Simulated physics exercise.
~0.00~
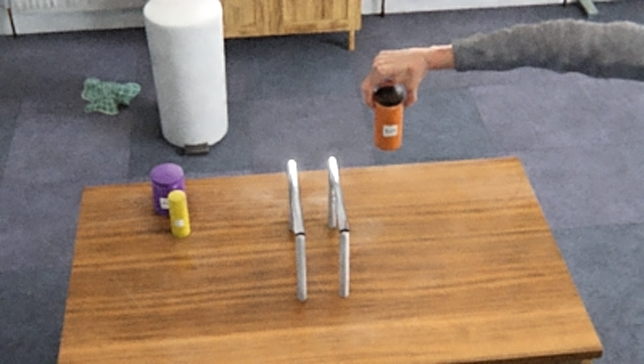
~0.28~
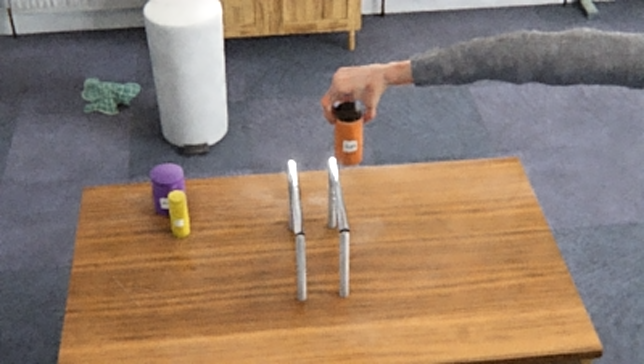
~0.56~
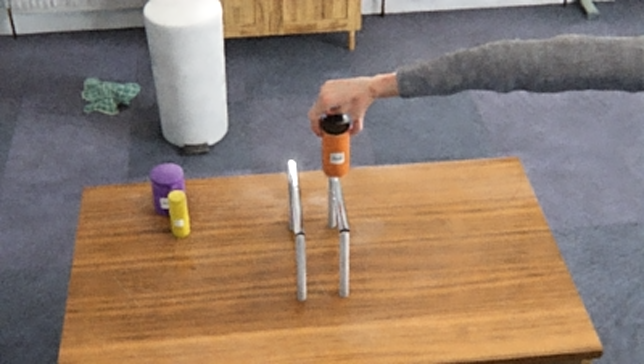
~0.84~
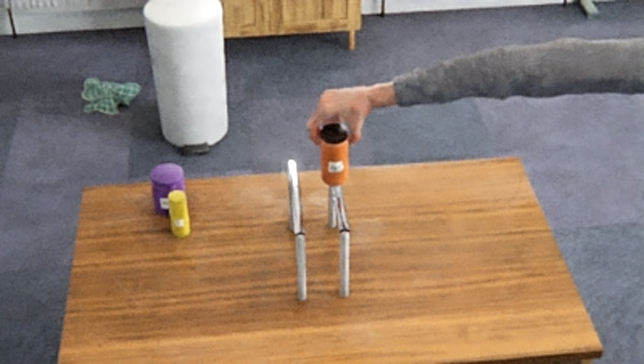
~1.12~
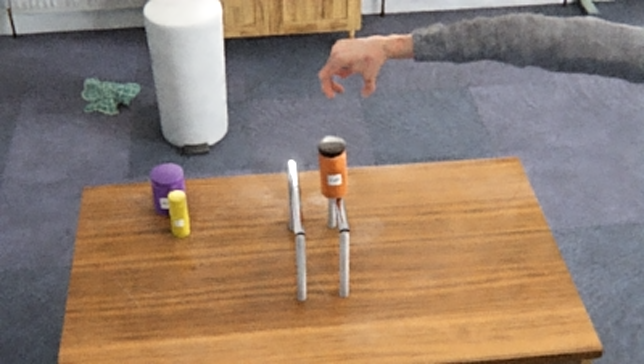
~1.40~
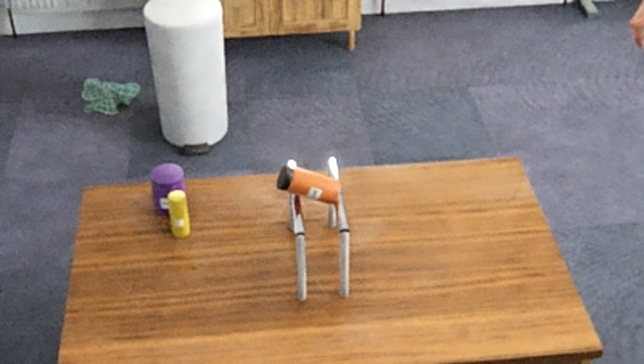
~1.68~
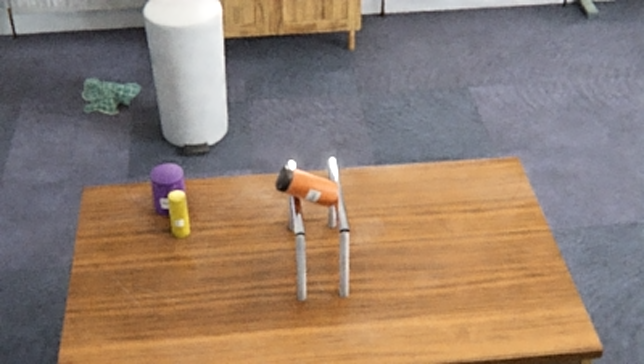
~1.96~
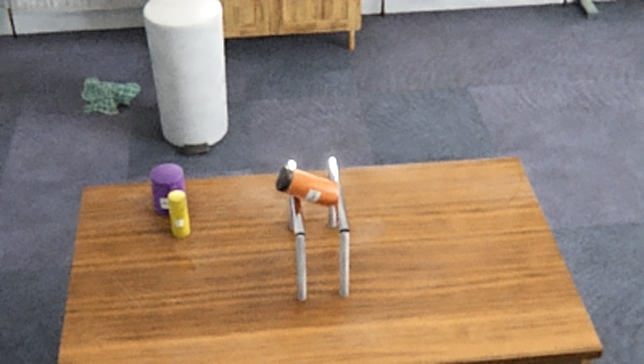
The clip shows a hand lowering an upright orange jar with a dark lid onto the right side of a metal stand on a wooden table, then letting go and withdrawing; the jar tips left and ends on its side, lodged across the gap on top.
